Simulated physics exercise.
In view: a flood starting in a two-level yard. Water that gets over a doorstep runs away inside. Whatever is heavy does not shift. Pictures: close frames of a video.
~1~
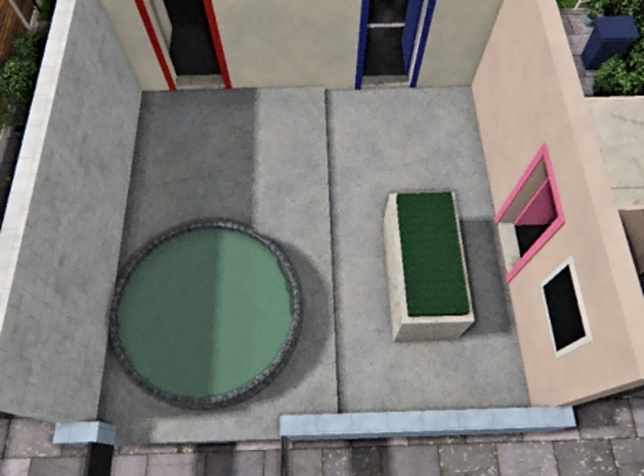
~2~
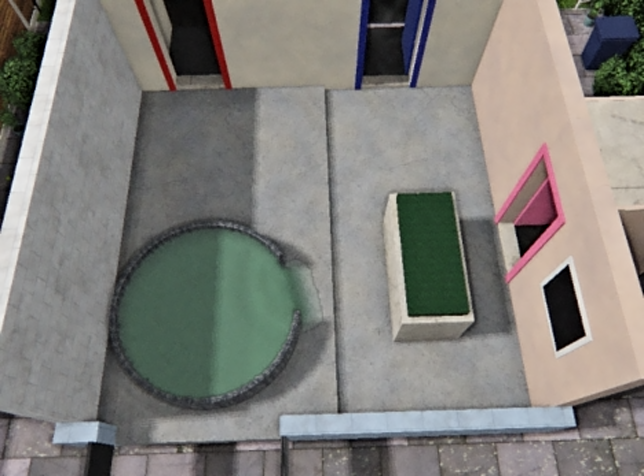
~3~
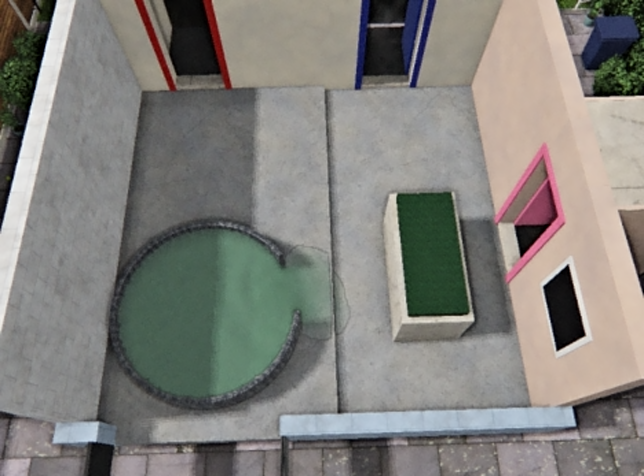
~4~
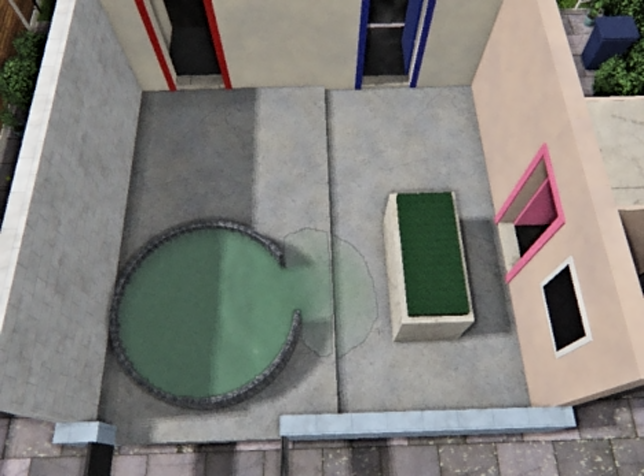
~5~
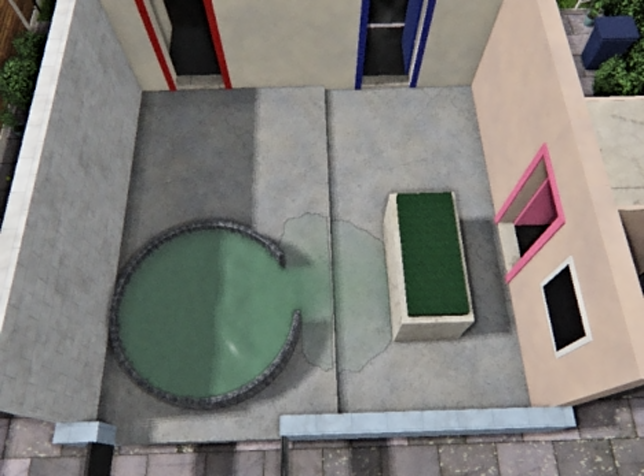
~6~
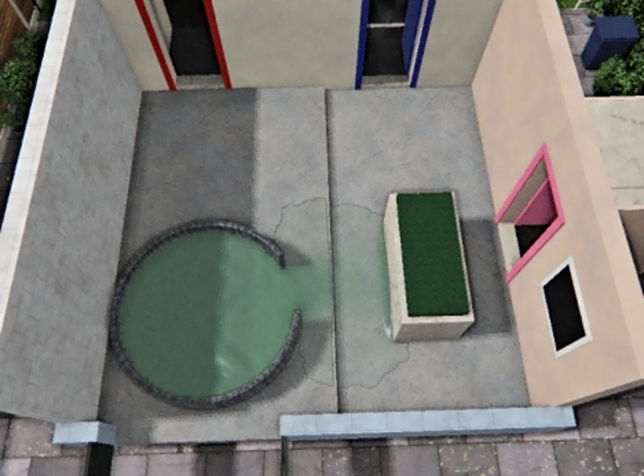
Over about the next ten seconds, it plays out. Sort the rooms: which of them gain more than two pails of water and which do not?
The blue door gains more; the pink door gains more; the red door gains no more.
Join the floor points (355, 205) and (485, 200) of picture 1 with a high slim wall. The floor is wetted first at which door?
The pink one.
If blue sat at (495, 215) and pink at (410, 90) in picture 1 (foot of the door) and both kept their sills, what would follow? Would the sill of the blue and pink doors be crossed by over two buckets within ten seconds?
My reading: Blue door floods; pink door is over.
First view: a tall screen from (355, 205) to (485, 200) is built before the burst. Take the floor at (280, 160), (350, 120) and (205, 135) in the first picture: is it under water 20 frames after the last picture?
Reading them off in sequence: Swamped, swamped, spared.
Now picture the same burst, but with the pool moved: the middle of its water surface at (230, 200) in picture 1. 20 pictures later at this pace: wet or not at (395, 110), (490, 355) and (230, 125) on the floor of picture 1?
So, in the order given, I'd say soaked through, soaked through, unaffected.
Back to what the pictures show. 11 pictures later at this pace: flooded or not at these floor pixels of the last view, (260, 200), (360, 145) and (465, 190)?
Same order as asked: Dry as before; drenched; dry as before.
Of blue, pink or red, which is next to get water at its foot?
Answer: The door marked blue.
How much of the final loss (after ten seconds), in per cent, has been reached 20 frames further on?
Result, approximate: 10 per cent.
A moment on, water covers 20 % of the floor; the blue door not reached, the pink door not reached, the red door not reached.
Next, water covers 35 % of the floor; the blue door wet at the sill, nothing in, the pink door not reached, the red door not reached.
Then, water covers 45 % of the floor; the blue door over two buckets in, the pink door not reached, the red door not reached.
Later, water covers 50 % of the floor; the blue door far over two buckets in, the pink door wet at the sill, nothing in, the red door not reached.
In the end, water covers 55 % of the floor; the blue door far over two buckets in, the pink door over two buckets in, the red door not reached.
